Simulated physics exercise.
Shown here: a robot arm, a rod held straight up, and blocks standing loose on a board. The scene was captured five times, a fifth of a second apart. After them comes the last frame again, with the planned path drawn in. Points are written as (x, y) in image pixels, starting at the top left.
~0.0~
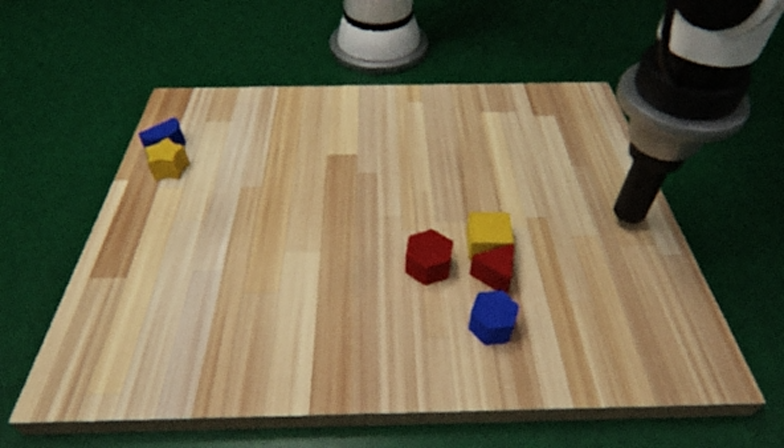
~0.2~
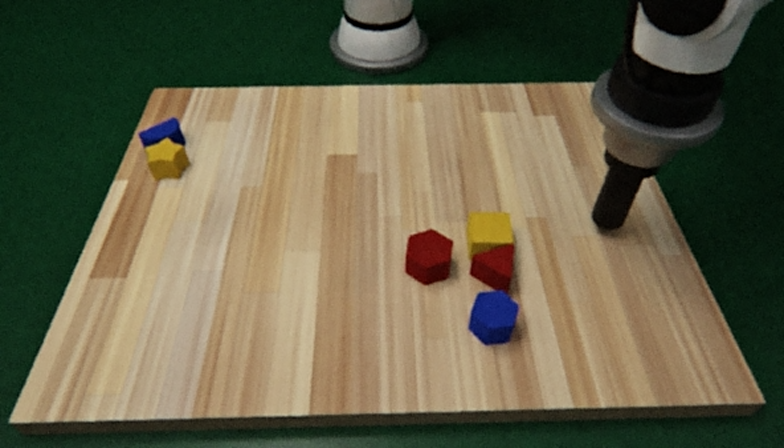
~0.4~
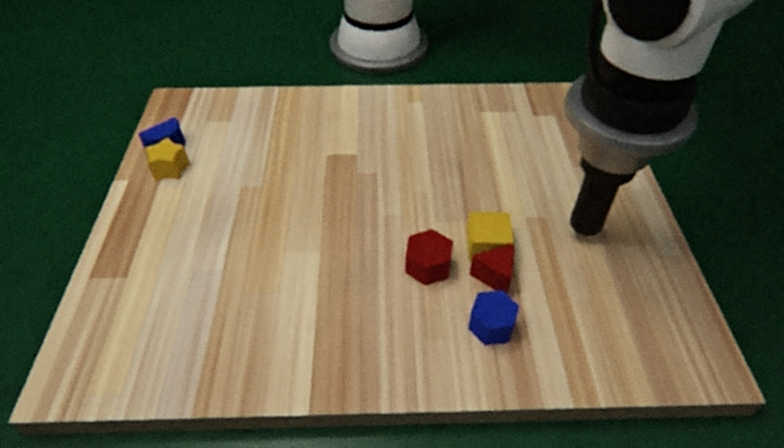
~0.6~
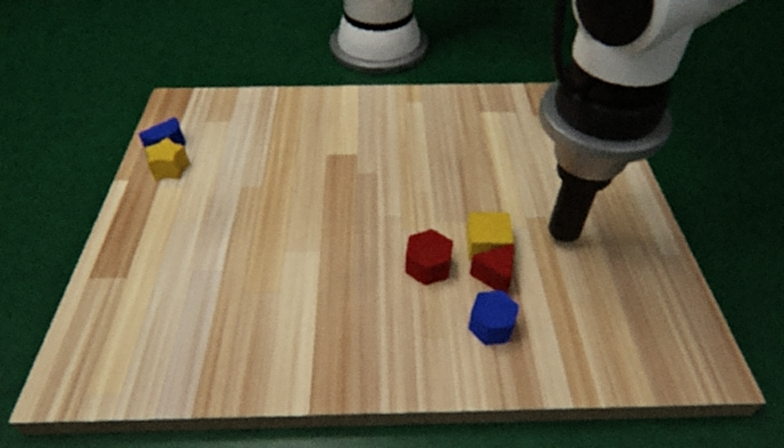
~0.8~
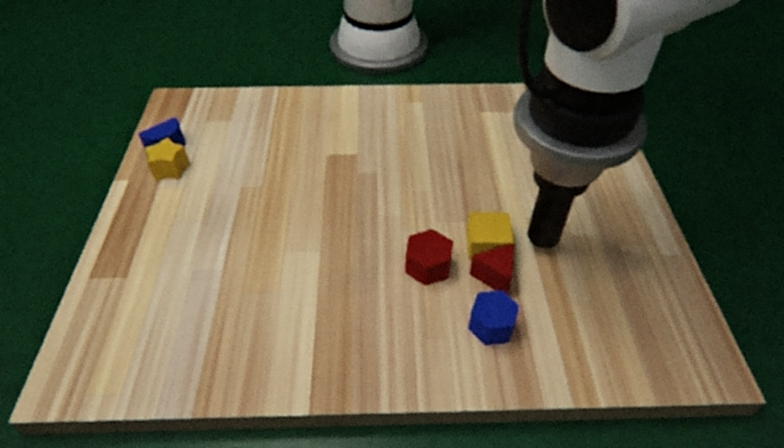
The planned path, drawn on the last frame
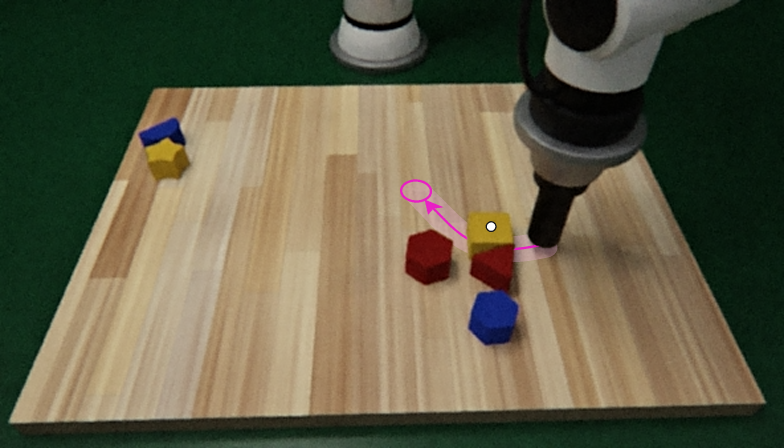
A pale, striped wooden board lies on a dark green surface, seen from above one edge by a camera that stays still. A blue block and a yellow star sit at the far left, while right of centre a yellow square block, a red triangle, a red six-sided block and a blue block stand grouped. From the right, a robot arm moves its upright dark rod steadily leftward and slightly nearer, and the blocks remain still.
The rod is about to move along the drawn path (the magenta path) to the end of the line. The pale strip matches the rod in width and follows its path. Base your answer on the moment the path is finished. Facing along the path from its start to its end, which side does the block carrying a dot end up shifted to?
It heads left.
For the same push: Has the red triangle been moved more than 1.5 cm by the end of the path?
Final answer: No.
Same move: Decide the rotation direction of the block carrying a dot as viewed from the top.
Twists anticlockwise.
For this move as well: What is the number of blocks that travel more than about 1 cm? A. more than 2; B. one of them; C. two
It's B.
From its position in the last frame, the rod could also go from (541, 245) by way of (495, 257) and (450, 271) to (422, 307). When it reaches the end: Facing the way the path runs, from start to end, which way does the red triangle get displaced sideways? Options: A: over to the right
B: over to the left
(B)
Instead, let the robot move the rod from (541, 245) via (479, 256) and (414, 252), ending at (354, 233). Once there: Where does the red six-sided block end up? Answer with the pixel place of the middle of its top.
The middle of its top is at (382, 258).
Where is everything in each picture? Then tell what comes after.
In the first picture, rod tip at (629, 212); block tops, red six-sided block at (430, 247); yellow square block at (491, 227); red triangle at (499, 259).
In the second picture, rod at (607, 218); blocks unchanged.
In the third picture, rod at (586, 224); blocks unchanged.
In the fourth picture, rod at (564, 230); blocks unchanged.
In the fifth picture, rod at (544, 236); red six-sided block at (430, 247); yellow square block at (491, 227); red triangle at (499, 259).
Path on the board, from (541, 245) through (488, 247) and (446, 221) to (416, 191); the dot is on the yellow square block.
What follows on the original path. One third of the way, rod at (488, 237); red six-sided block at (425, 249); yellow square block at (453, 221), turned 15° clockwise.
Two thirds of the way, rod at (447, 212); red six-sided block at (425, 249); yellow square block at (412, 206), turned 20° anticlockwise.
At the end, rod at (417, 181); red six-sided block at (425, 249); yellow square block at (406, 205), turned 30° anticlockwise; red triangle in place.
